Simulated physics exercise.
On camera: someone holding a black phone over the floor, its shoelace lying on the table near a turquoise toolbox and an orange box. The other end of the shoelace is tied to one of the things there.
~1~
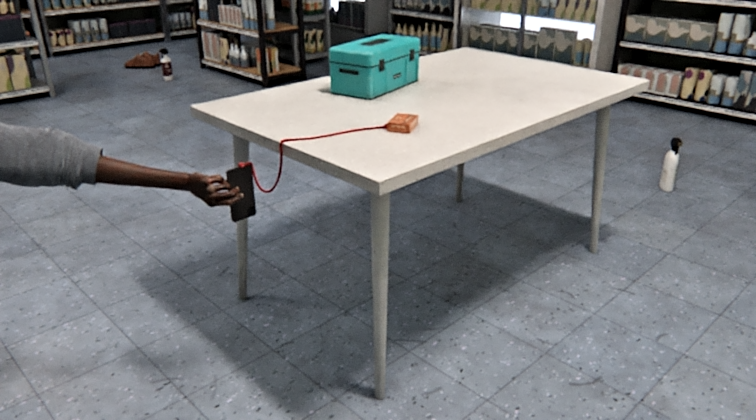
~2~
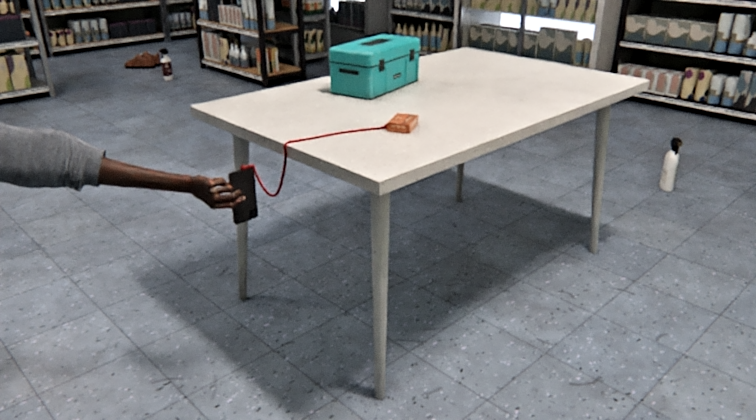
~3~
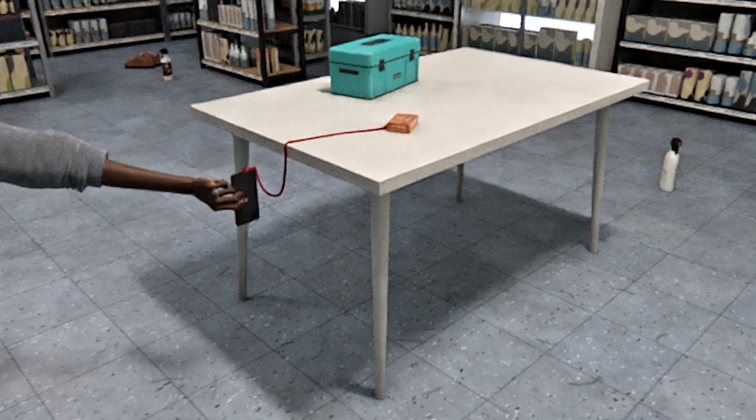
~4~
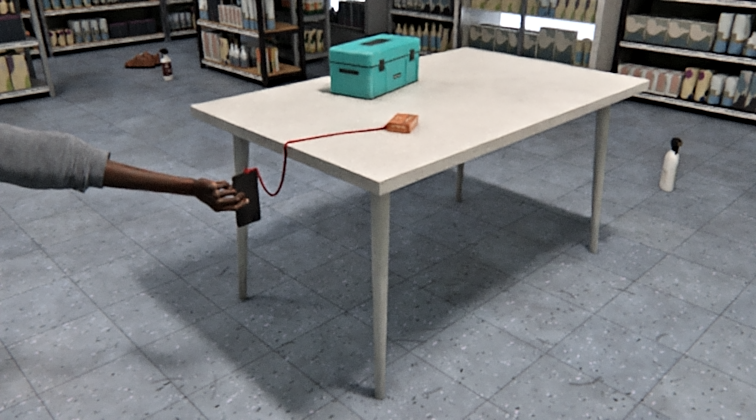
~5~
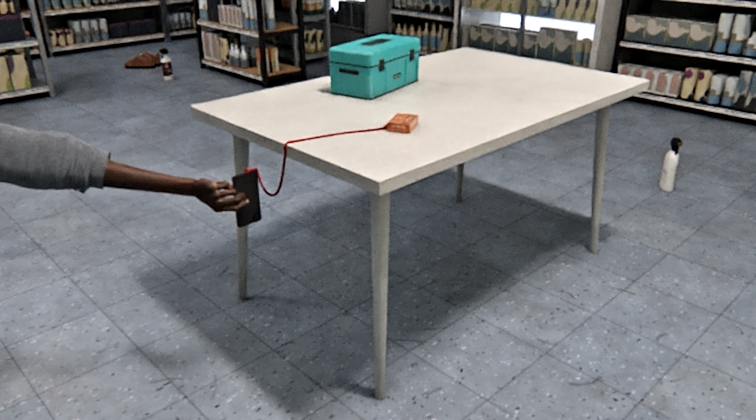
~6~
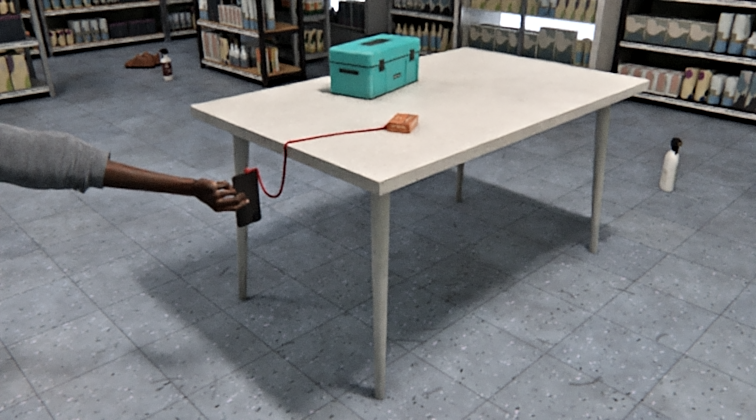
An arm in a grey sleeve reaches in from the left, holding a black phone beside a pale table in a room lined with stocked shelves, seen from slightly above. A red shoelace runs from the phone over the table's edge to a small orange box, with a turquoise toolbox behind it. The hand shifts the phone very slightly right and down, then stays still, while everything else and the camera remain motionless.
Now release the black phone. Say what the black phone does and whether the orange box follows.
By the end the black phone has gone all the way down, and the orange box has been taken down too.
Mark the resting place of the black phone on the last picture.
That one winds up at (296, 377) in the last picture.
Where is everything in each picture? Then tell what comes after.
Black phone (242, 193); turquoise toolbox (376, 42); orange box (403, 118), in the first frame.
Black phone (244, 196), in the second frame.
Black phone (245, 198), in the third frame.
Black phone (247, 199); shoelace through (337, 134) (286, 148), in the fourth frame.
Black phone (247, 199); shoelace through (337, 134) (286, 148), in the fifth frame.
Black phone (247, 199); turquoise toolbox (376, 42); orange box (403, 118); shoelace tied to the box, with little slack, in the sixth frame.
Then, 0.38 s later than the last view, phone on the floor near (268, 332); toolbox as before; box tugged along near (301, 138).
Then, 0.70 s later than the last view, phone on the floor near (296, 376); toolbox as before; box down on the floor.
Finally, phone on the floor near (296, 377); toolbox as before; box down on the floor. The black phone lands on the floor and the orange box follows it down.
